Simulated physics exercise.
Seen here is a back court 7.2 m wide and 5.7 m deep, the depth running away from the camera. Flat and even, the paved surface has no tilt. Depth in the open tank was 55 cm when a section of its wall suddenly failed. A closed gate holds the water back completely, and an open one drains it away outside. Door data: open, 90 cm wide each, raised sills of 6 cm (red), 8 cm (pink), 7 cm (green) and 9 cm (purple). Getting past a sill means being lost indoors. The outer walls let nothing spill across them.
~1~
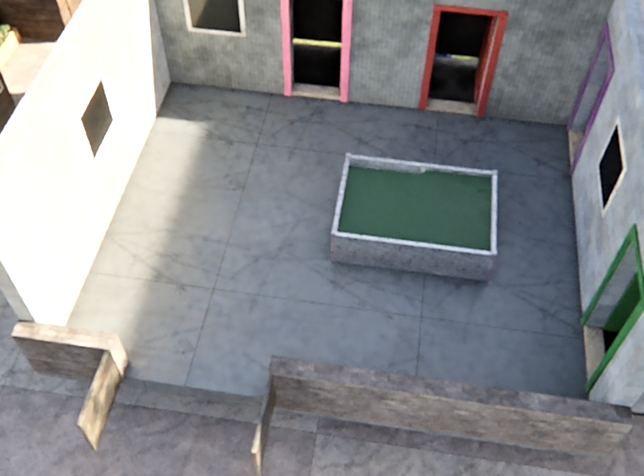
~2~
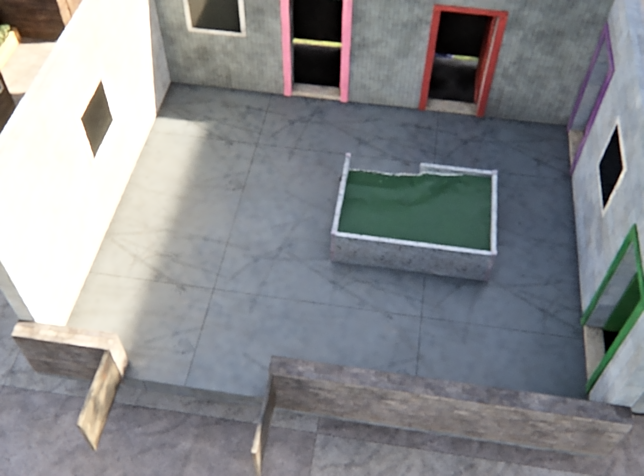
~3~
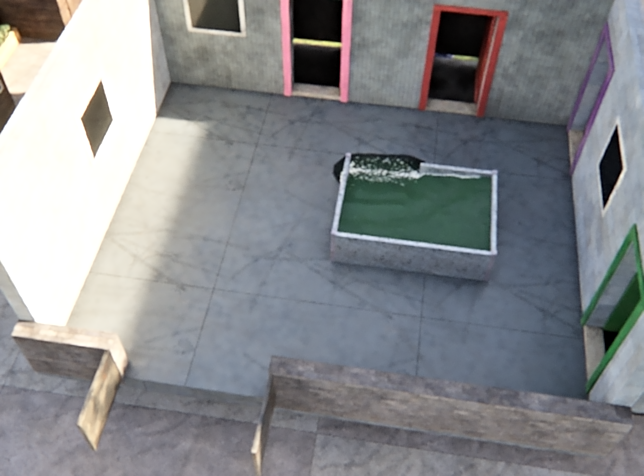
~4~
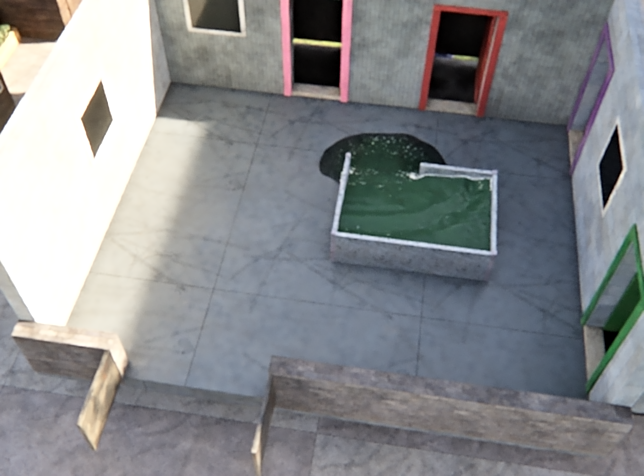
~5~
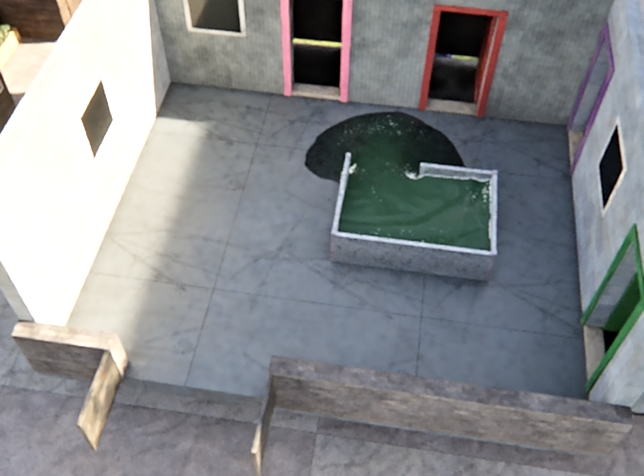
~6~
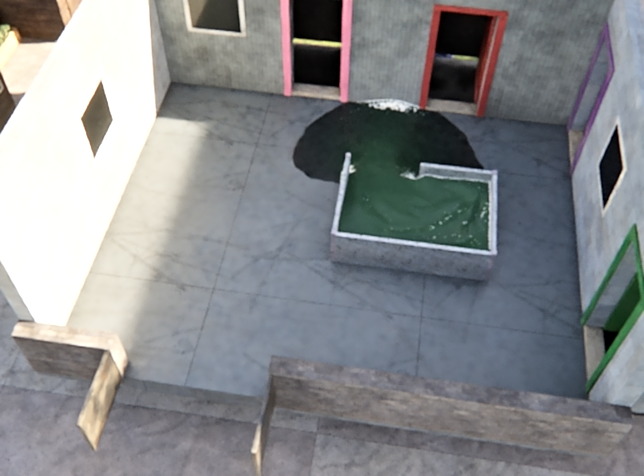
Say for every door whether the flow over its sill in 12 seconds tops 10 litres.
As I see it, red door: Outstrips the figure, pink door: Outstrips the figure, green door: Lags behind the figure, purple door: Outstrips the figure.
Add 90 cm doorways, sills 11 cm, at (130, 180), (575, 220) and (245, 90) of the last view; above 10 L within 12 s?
In that order: Short of it, short of it, short of it.
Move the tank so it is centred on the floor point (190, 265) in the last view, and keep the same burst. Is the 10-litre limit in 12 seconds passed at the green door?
Green: Within limit.
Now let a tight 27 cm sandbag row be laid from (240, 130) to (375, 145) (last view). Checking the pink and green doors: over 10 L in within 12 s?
Well, the pink one ends up within bounds and the green one ends up within bounds.
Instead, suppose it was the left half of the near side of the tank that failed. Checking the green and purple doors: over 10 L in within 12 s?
Green: Exceeding the limit; purple: Within the limit.
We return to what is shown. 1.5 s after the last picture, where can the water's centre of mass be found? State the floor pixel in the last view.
Its balance point lies near (386, 178).
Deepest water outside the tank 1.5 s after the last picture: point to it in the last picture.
You'll find it around (387, 107).
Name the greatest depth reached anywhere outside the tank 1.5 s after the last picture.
It tops out at some 28 cm.
Then, 0.7 s after the last picture water covers 15 % of the floor and is deepest (32 cm) near (377, 106); red door 17 cm at the sill, 15 L in, pink door 18 cm at the sill, 3 L in, green door not reached, purple door not reached.
Then, 1.5 s after the last picture water covers 20 % of the floor and is deepest (28 cm) near (387, 107); red door 16 cm at the sill, 53 L in, pink door 18 cm at the sill, 41 L in, green door not reached, purple door not reached.
Then, 2.8 s after the last picture water covers 35 % of the floor and is deepest (22 cm) near (180, 85); red door 13 cm at the sill, 93 L in, pink door 14 cm at the sill, 80 L in, green door not reached, purple door 16 cm at the sill, 17 L in.
Then, 6.3 s after the last picture water covers 75 % of the floor and is deepest (10 cm) near (162, 103); red door 8 cm at the sill, 127 L in, pink door 8 cm at the sill, 98 L in, green door 2 cm at the sill, 0 L in, purple door 8 cm at the sill, 52 L in.
Then, 11.3 s after the last picture water covers 95 % of the floor and is deepest (8 cm) near (350, 269); red door 3 cm at the sill, 129 L in, pink door 4 cm at the sill, 99 L in, green door 5 cm at the sill, 0 L in, purple door 4 cm at the sill, 53 L in.
